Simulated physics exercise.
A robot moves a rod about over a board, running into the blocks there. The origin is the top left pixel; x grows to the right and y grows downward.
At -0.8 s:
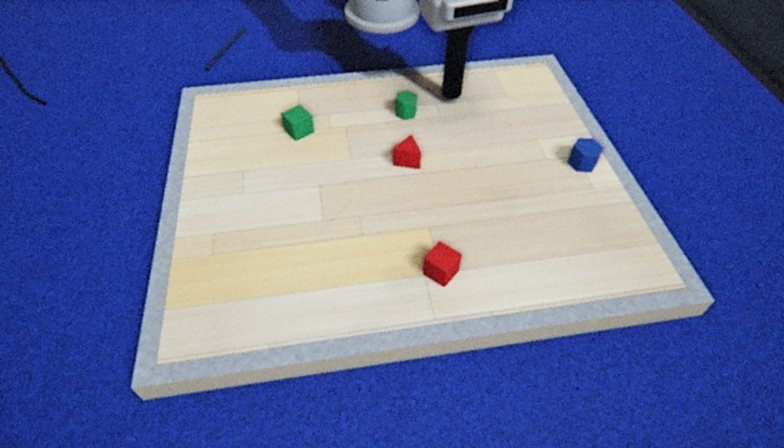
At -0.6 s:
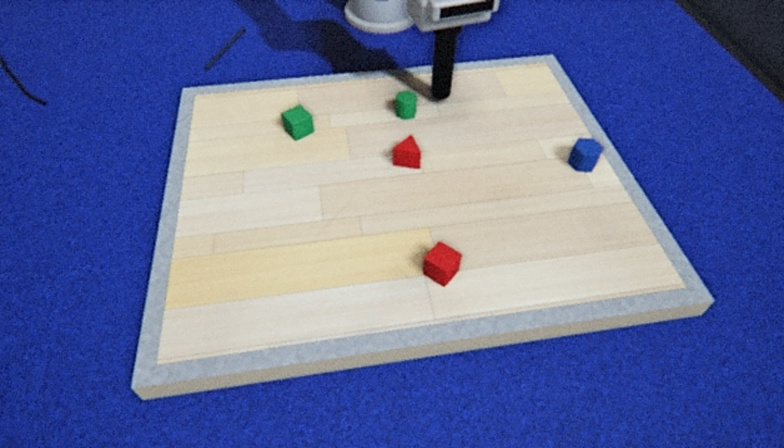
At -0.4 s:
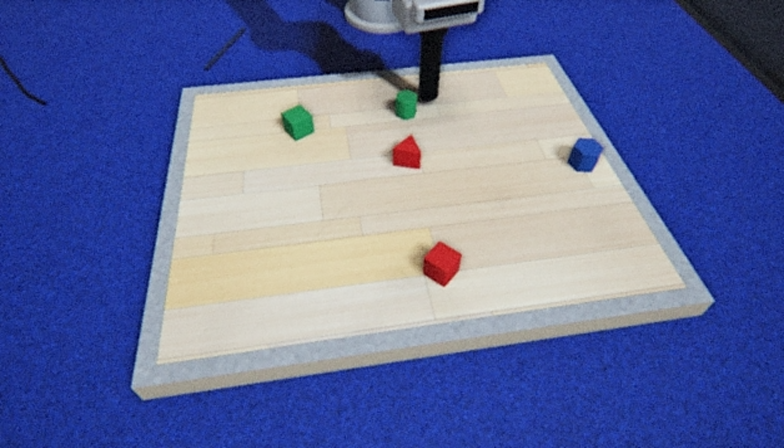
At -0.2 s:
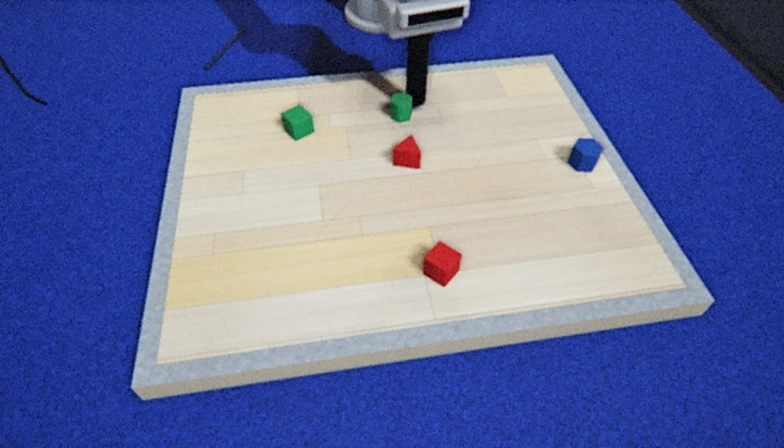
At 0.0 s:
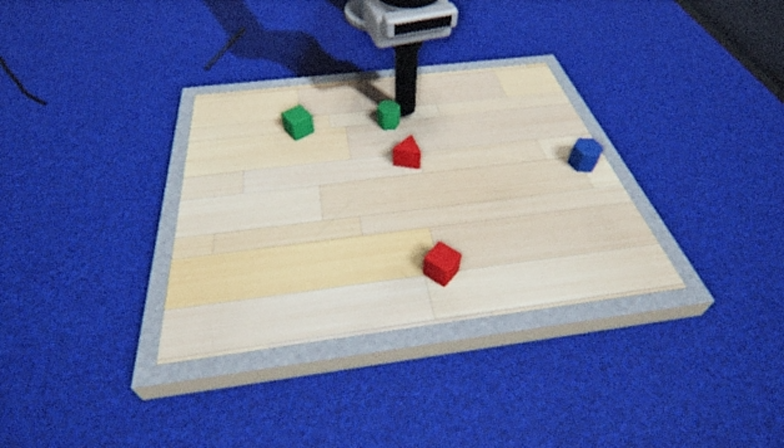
On a pale wooden board set on blue carpet, a robot's black rod stands near the far edge among green, red and blue blocks. The rod moves left until it meets the small green six-sided block, then pushes it a short way left and slightly nearer, while the other blocks stay still.
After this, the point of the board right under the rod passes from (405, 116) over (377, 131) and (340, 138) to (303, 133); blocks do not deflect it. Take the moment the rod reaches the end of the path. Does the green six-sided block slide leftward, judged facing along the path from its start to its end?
Answer: Yes.
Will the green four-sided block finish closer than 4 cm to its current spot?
Yes, that is how it ends up.
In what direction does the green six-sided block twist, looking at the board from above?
Top view: Counterclockwise.
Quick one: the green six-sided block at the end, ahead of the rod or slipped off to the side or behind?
Left aside or behind.
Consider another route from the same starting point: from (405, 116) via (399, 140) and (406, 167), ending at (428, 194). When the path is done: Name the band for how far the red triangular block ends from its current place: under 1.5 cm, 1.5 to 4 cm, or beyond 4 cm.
If I had to pick, the red triangular block travels beyond 4 cm here.
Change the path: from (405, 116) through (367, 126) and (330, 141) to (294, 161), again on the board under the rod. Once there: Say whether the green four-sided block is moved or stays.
By the last moment, the green four-sided block will still be in its place.
On the path given first. One third of the way, rod at (375, 125); green six-sided block at (357, 123).
Two thirds of the way, rod at (338, 131); green six-sided block at (325, 134), turned 55° anticlockwise.
At the end, rod at (302, 126); green four-sided block at (279, 111), turned 15° anticlockwise; green six-sided block at (320, 135), turned 80° anticlockwise; red triangular block unmoved.
